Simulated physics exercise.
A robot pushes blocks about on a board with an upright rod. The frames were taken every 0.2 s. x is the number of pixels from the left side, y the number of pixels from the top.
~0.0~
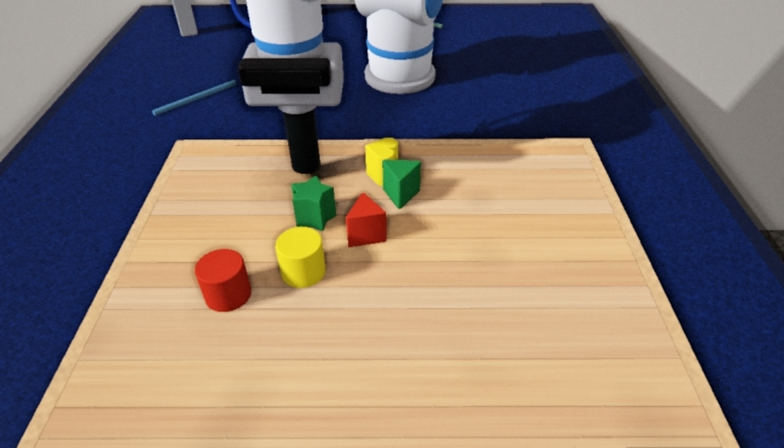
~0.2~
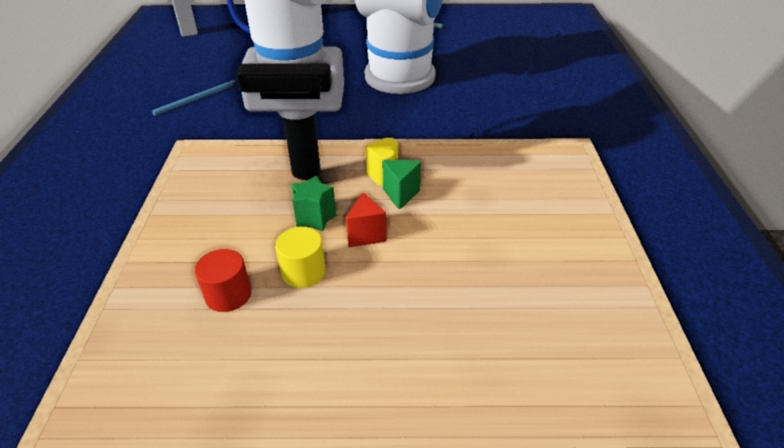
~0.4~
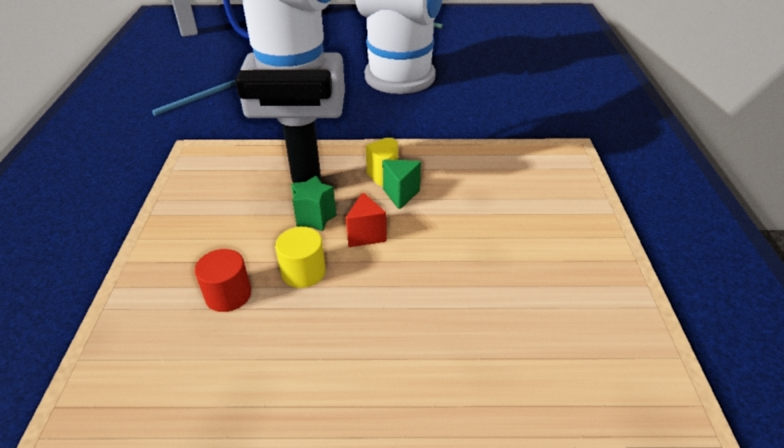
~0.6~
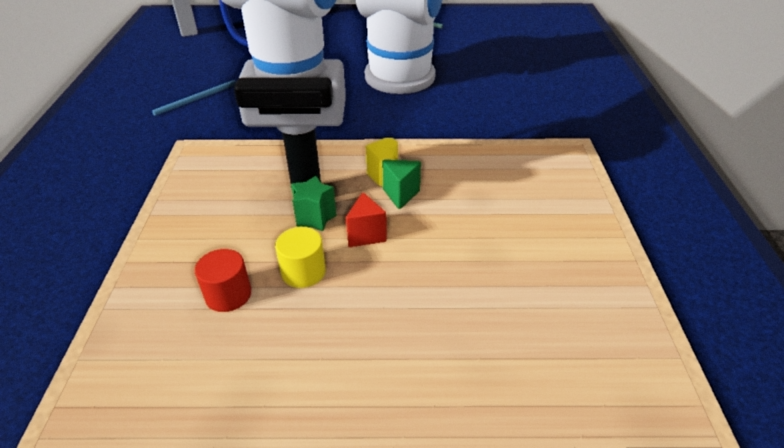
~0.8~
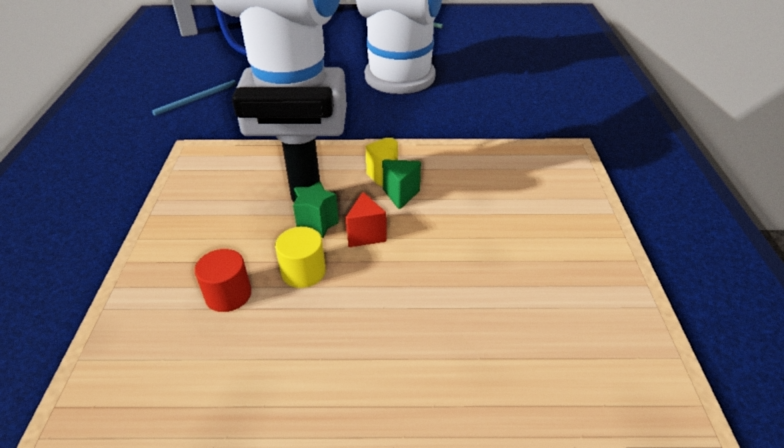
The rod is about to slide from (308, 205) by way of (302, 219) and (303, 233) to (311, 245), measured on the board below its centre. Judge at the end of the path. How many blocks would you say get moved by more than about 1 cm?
Total moved: Two.
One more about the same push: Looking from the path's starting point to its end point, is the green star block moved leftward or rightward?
Displaced left.
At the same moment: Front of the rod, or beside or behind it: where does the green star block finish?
That block remains ahead.
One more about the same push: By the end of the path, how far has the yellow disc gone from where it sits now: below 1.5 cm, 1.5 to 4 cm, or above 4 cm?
Distance: Between 1.5 and 4 cm.
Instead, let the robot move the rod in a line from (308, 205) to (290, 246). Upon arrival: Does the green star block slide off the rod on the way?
Yes
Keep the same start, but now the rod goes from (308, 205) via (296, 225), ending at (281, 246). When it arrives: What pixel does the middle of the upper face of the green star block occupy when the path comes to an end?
The middle of the upper face of the green star block will lie at about (315, 214) in the picture.
The first path, step by step. Halfway along, rod (300, 216); green star block (316, 212), turned 20° anticlockwise.
At the end, rod (310, 236); yellow disc (301, 255); green star block (334, 229), turned 35° anticlockwise; red three-sided block (368, 208), turned 20° anticlockwise.
